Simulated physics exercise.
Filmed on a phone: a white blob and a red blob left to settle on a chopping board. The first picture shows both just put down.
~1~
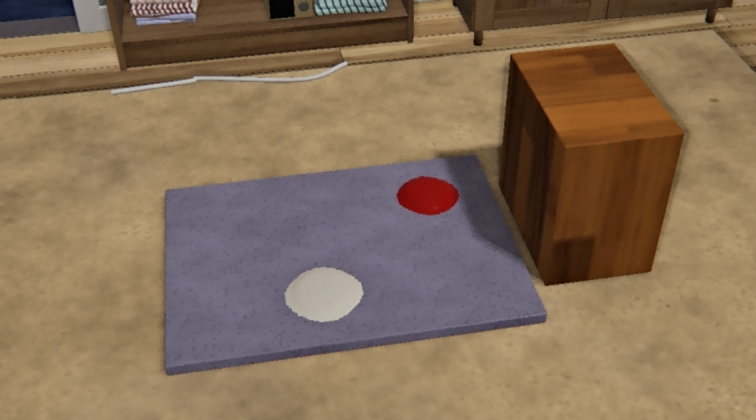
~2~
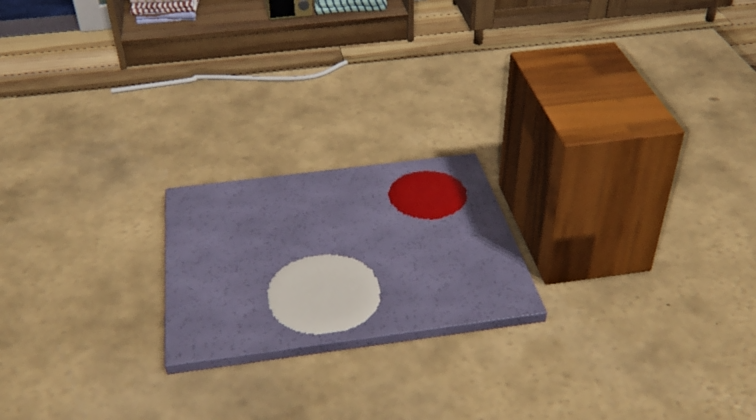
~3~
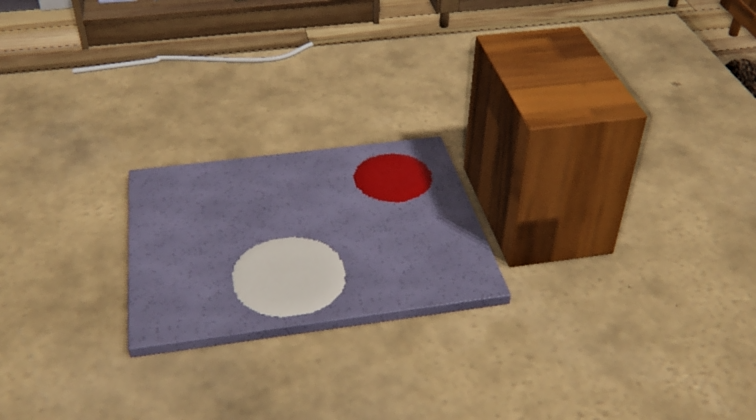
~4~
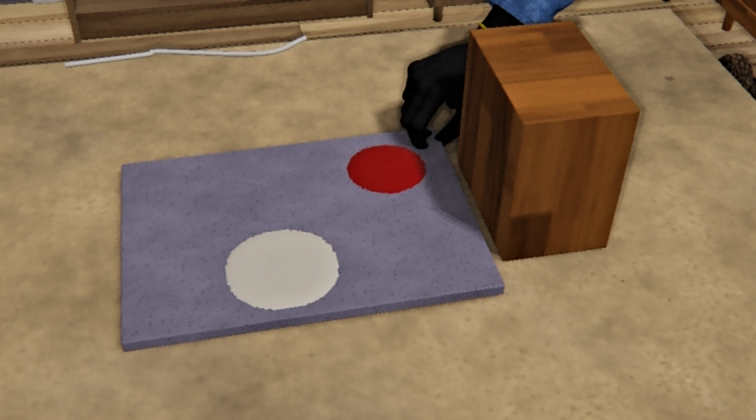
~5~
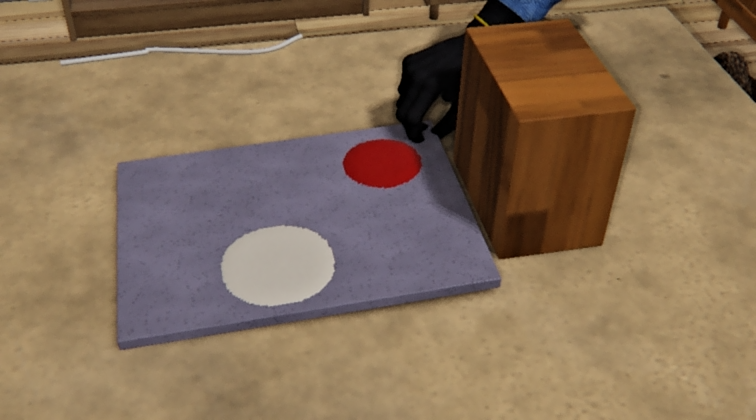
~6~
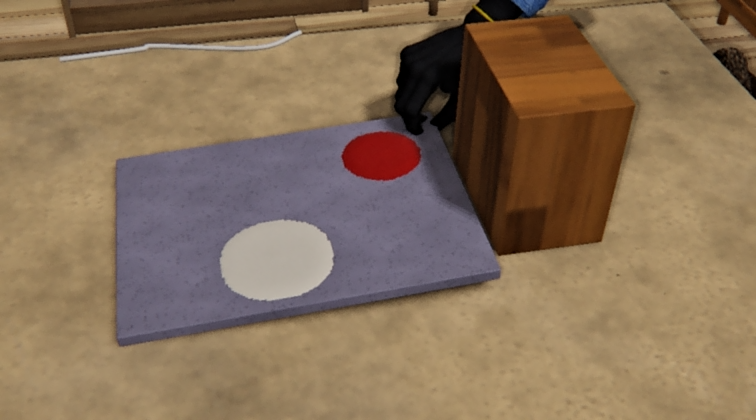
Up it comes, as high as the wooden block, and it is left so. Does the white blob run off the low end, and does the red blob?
Result: The white blob leaves the surface; the red blob does not leave.
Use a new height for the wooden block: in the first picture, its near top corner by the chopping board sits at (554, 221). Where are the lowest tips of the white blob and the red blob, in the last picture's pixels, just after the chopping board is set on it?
The first one stops at (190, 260), and after it the second at (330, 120).
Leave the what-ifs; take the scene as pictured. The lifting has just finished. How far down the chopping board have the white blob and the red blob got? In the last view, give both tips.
Pixel pair, in order asked: (126, 276), (262, 101).
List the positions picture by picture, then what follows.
The chopping board lies flat; white blob (323, 291) a low mound; red blob (428, 193) a low mound; wooden block (612, 214), in the first frame.
They settle; white blob (324, 291) spread thin; red blob (428, 192) spread thin, in the second frame.
At rest; white blob (289, 274) spread thin; red blob (393, 175) spread thin, in the third frame.
A hand takes the end; white blob (282, 266) spread thin; red blob (387, 167) spread thin, in the fourth frame.
The end is rising; white blob (278, 263) spread thin; red blob (382, 161) spread thin, in the fifth frame.
The chopping board slopes by about 3°; white blob (276, 257) spread thin; red blob (382, 154) spread thin; wooden block (564, 185), in the sixth frame.
Soon after, slope about 31°; the white blob has crept down a long way; the red blob has crept a little.
Later, the white blob is dripping off the low end; the red blob has crept down a long way.
In the end, slope about 31°; the white blob is dripping off the low end; the red blob has crept down a long way.
